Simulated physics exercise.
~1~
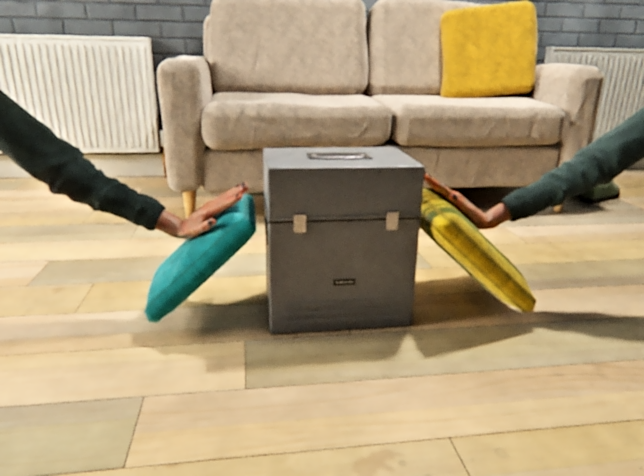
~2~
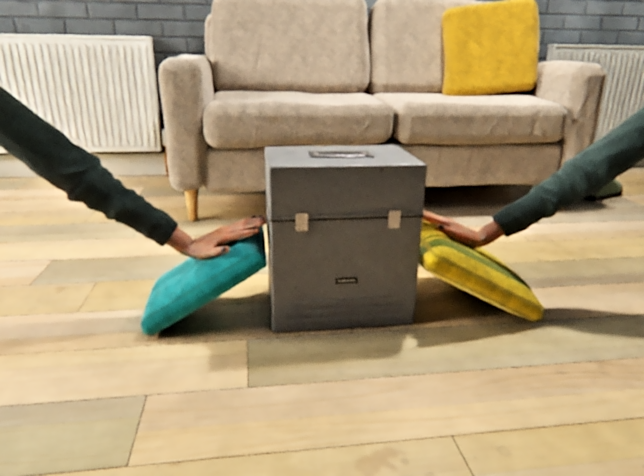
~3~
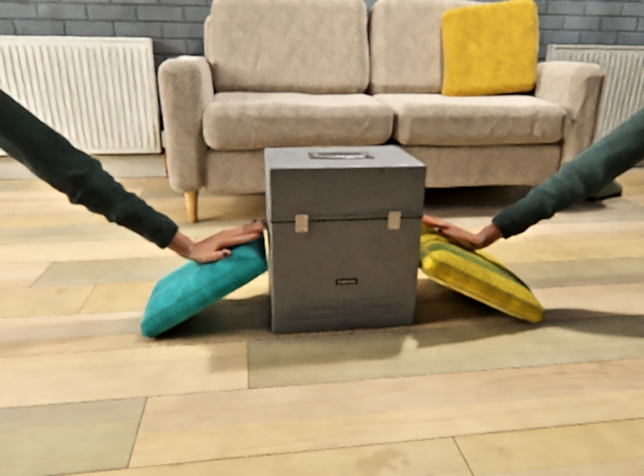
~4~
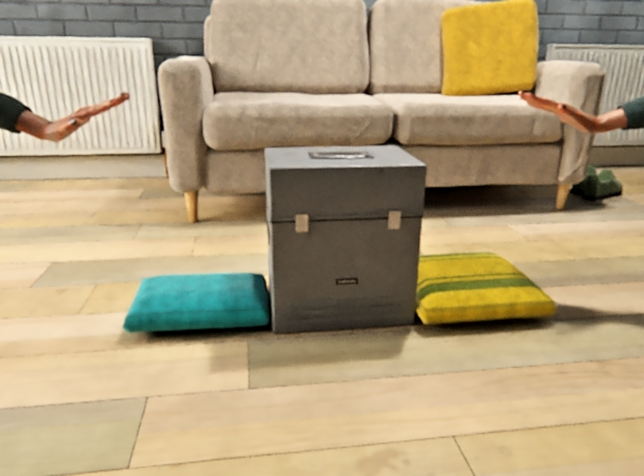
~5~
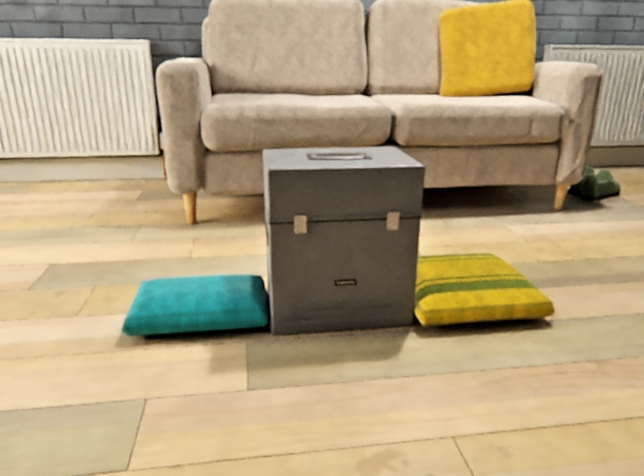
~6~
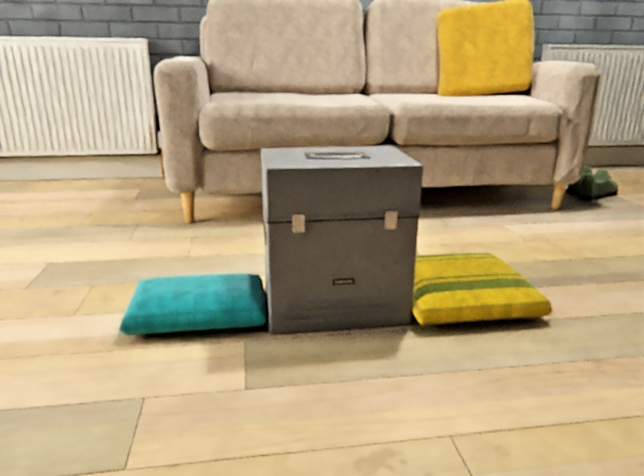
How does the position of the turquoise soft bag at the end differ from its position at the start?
At the start the turquoise soft bag is held tilted up at the left side of the grey chest. At the end it lies flat on the floor, lower down but still just left of the chest.
